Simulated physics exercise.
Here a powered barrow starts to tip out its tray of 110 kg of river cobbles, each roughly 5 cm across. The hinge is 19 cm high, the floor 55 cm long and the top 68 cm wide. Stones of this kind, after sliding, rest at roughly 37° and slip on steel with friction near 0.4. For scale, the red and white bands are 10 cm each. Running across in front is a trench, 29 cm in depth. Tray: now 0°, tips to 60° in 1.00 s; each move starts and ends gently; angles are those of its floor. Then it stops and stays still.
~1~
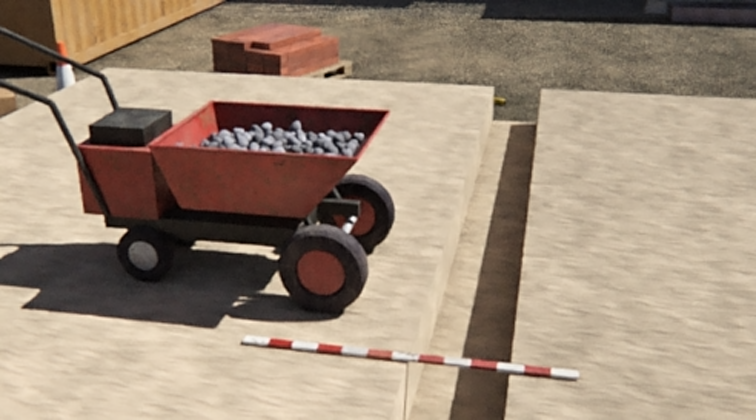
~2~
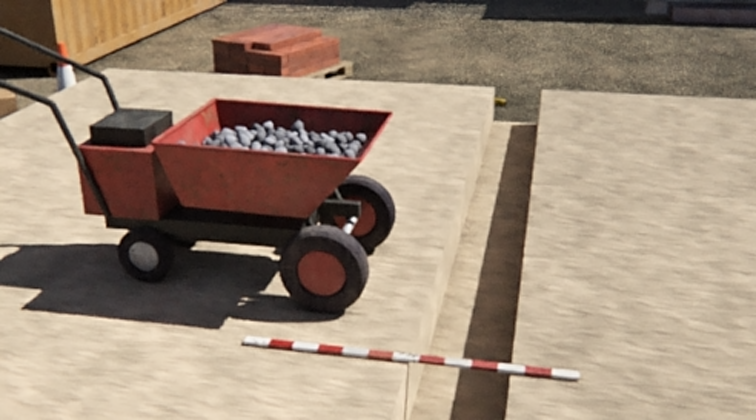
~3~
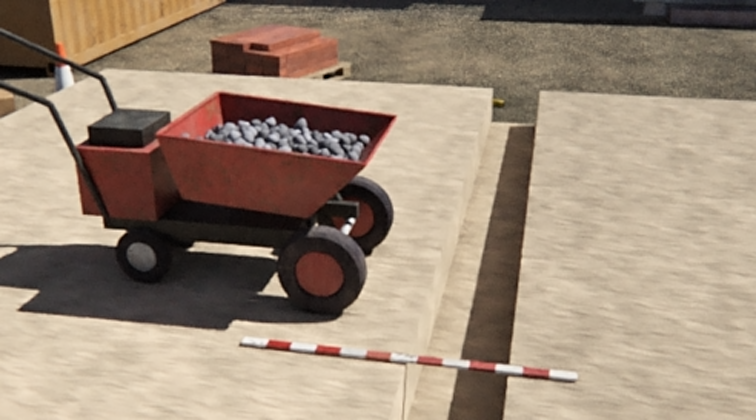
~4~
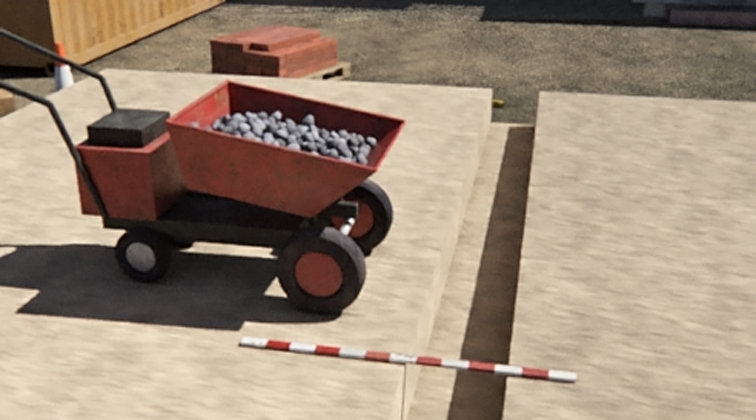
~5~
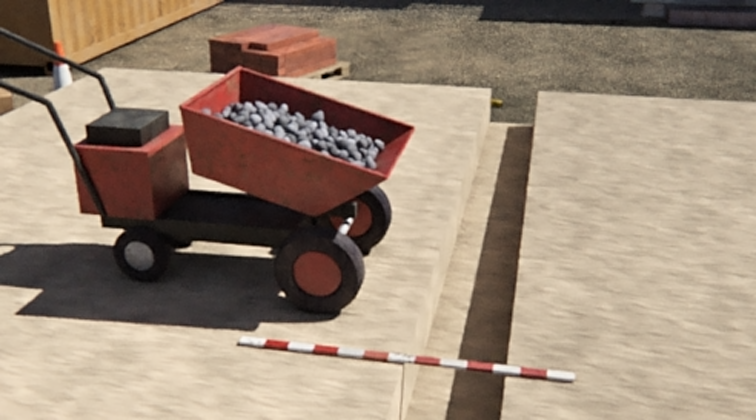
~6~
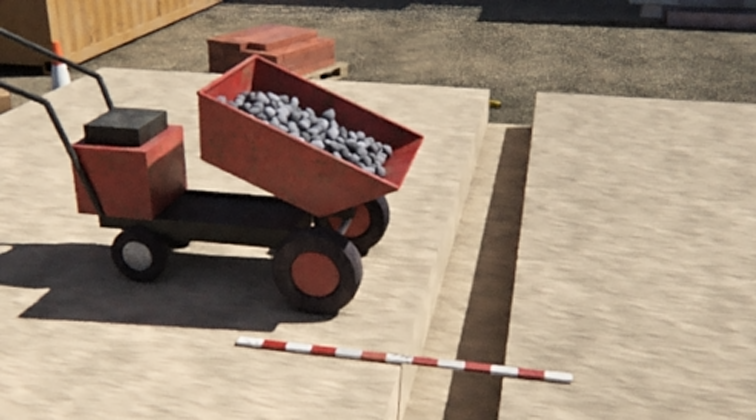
The red tray of a small powered barrow, loaded with grey cobbles, sat level at first, then tilted gradually down to the right, its back end rising, while the wheels stayed put beside a trench.
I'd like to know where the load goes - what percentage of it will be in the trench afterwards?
I would put it at about 67 per cent.
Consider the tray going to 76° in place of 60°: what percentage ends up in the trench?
Share in trench: Approx. 75%.
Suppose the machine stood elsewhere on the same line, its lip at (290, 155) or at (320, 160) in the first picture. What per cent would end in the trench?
60 % and 80 %.
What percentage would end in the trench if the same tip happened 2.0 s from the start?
Expected share: Around 75%.
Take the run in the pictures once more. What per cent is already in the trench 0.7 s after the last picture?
Approx. 10 % of the load.
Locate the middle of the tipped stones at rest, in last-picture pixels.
Middle at around (482, 335), I'd say.
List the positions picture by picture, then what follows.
In the first picture, lip at (357, 160), floor tilted 0°, highest stones at (285, 140).
In the second picture, the tray is at 1°, its lip at (360, 162); the top of the load is at (268, 140).
In the third picture, the tray is at 5°, its lip at (366, 165); the top of the load is at (251, 134).
In the fourth picture, lip at (376, 171), floor tilted 10°, highest stones at (237, 124).
In the fifth picture, lip at (387, 178), floor tilted 16°, highest stones at (243, 112).
In the sixth picture, lip at (398, 189), floor tilted 23°, highest stones at (252, 100).
Then, 0.3 s after the last picture the floor is at 51°, 100 % in the tray; the foremost stones are at (417, 201).
Then, 0.7 s after the last picture the floor is at 60°, 89 % in the tray, 11 % in the trench; the foremost stones are at (498, 269).
Then, 1.0 s after the last picture the floor is at 60°, 53 % in the tray, 33 % in the trench, 14 % past the trench; the foremost stones are at (593, 303).
Then, 3.0 s after the last picture the floor is at 60°, 17 % in the tray, 67 % in the trench, 16 % past the trench; the foremost stones are at (689, 316).
